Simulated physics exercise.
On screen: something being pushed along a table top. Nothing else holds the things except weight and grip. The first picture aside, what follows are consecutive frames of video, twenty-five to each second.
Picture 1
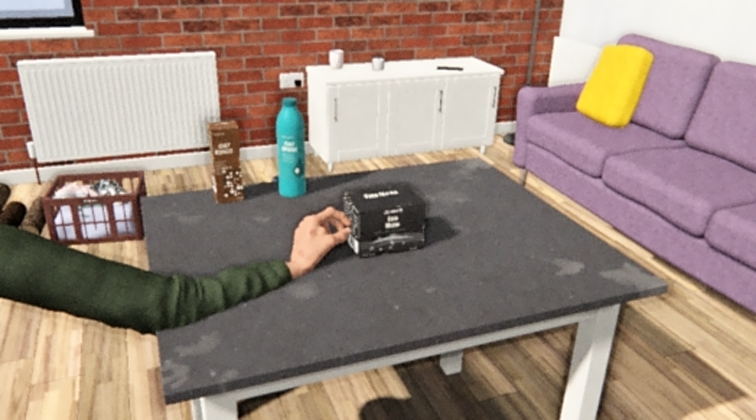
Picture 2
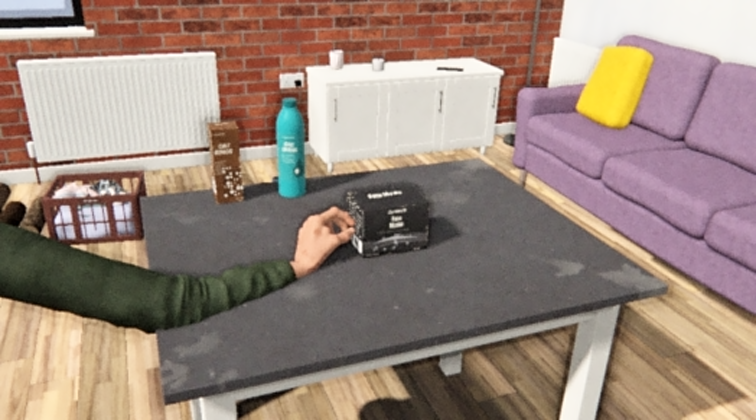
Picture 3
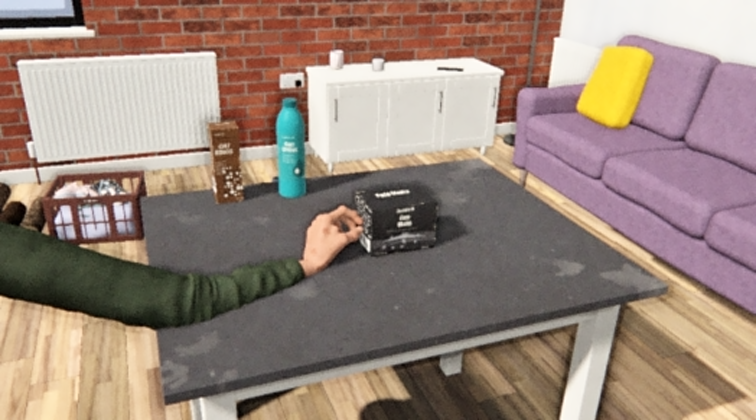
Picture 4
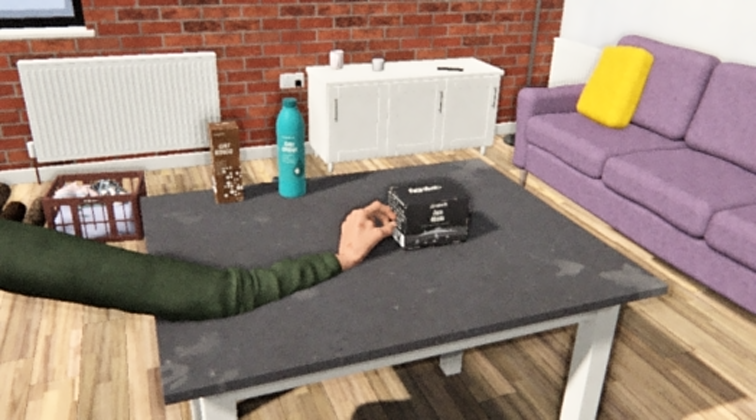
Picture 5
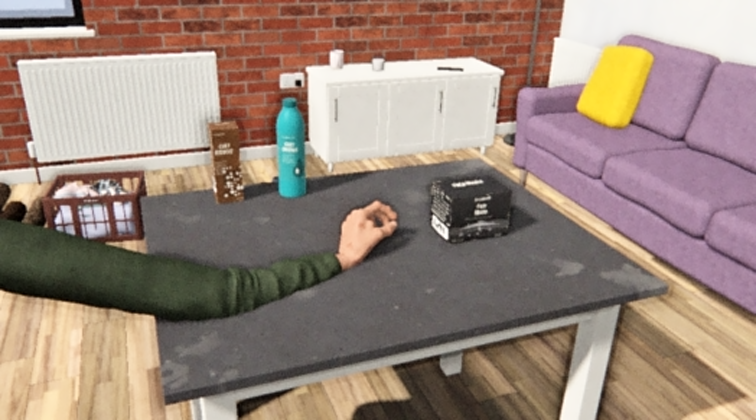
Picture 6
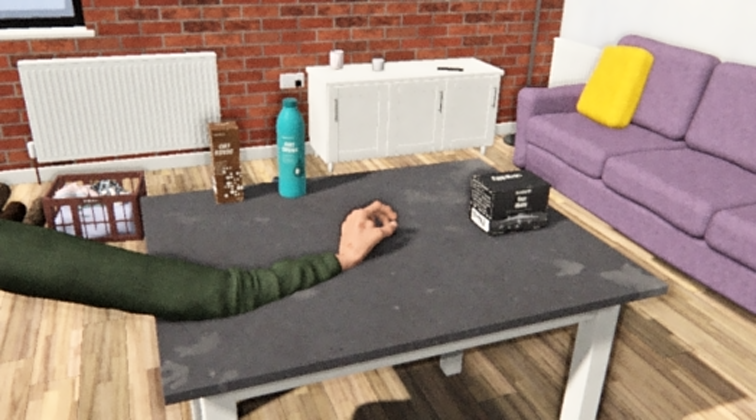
The clip opens on a hand in a green sleeve touching a black box on a dark table, near a teal bottle and a brown carton. The hand pushes the box slightly right, then faster, before the box separates from the fingers and slides farther right while the hand stays behind.
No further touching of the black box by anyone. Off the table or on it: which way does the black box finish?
Off the table.
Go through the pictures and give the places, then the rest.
In the first picture, under the hand; black box (384, 221).
In the second picture, under the hand; black box (388, 221).
In the third picture, under the hand; black box (395, 220).
In the fourth picture, black box (427, 215).
In the fifth picture, black box (470, 209) moved about its own width.
In the sixth picture, black box (509, 202) moved about its own width.
Then, 0.20 s later than the last frame, black box now off the table.
Then, 0.40 s later than the last frame, things are still on the move.
When it is over, off the table, black box.
